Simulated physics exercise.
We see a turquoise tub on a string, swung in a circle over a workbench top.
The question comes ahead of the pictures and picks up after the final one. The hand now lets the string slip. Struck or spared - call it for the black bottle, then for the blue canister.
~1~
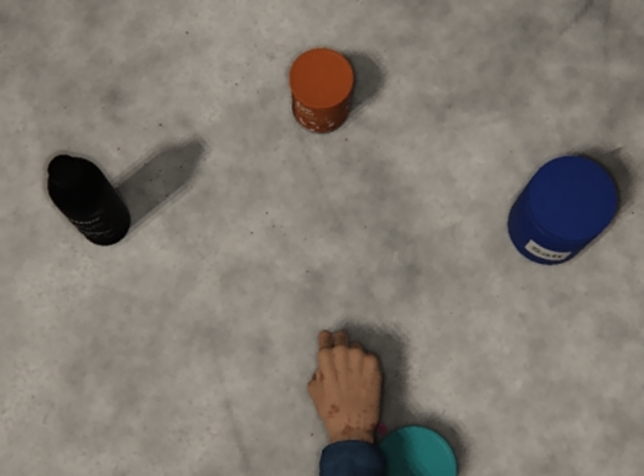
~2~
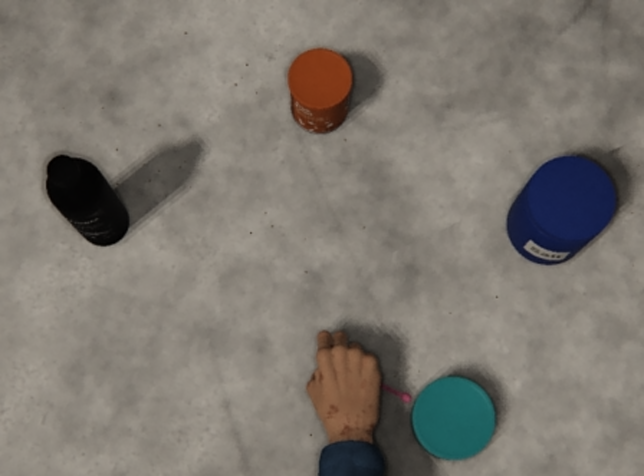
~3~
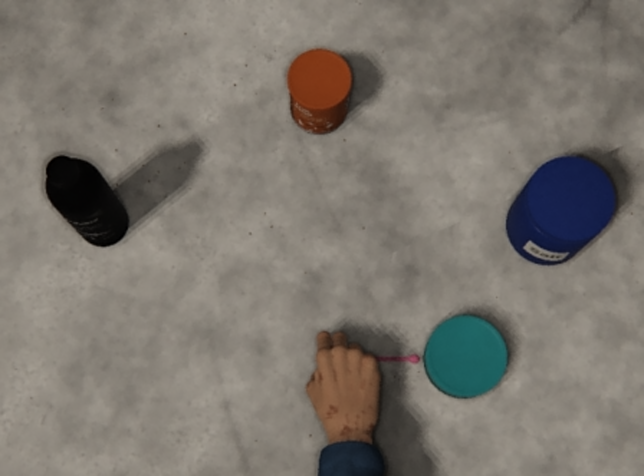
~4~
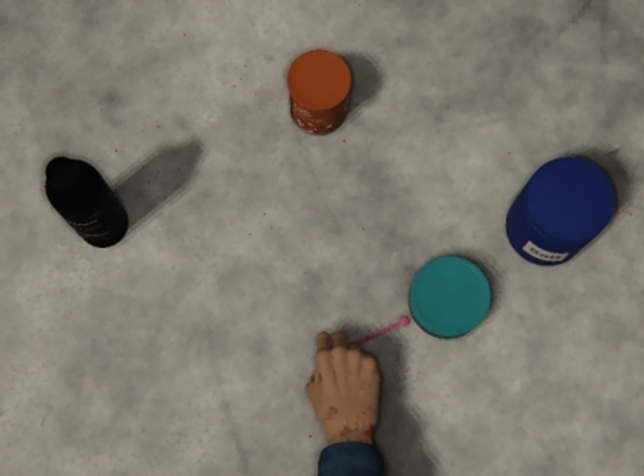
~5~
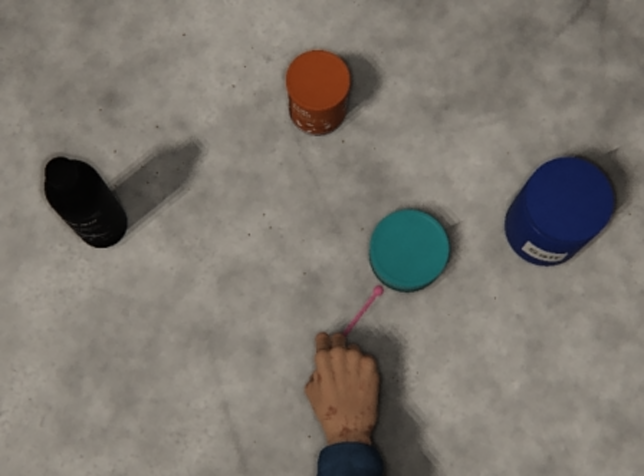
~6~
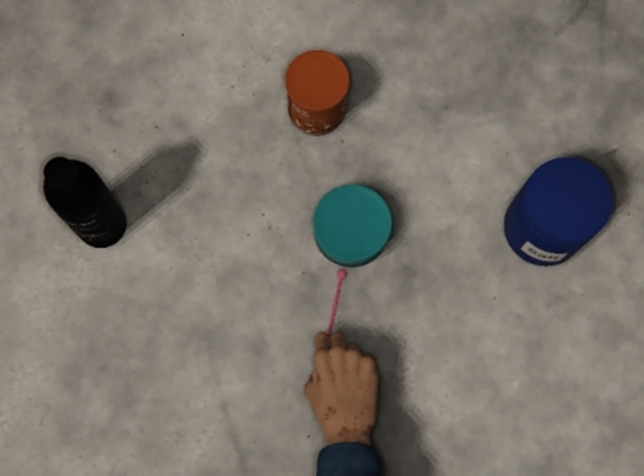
My call: The black bottle struck; the blue canister spared.
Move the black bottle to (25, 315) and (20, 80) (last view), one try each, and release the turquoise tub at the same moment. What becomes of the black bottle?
Position 1 - left alone; position 2 - left alone.
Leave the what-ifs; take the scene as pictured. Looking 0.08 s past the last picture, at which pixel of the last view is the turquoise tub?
At that moment it is at (235, 220).
Then, 0.08 s later than the last view, tub near (235, 220).
Then, 0.20 s later than the last view, tub near (140, 213); black bottle pushed aside.
Finally, tub near (137, 212); black bottle knocked over. The black bottle takes the knock and the blue canister stays untouched.
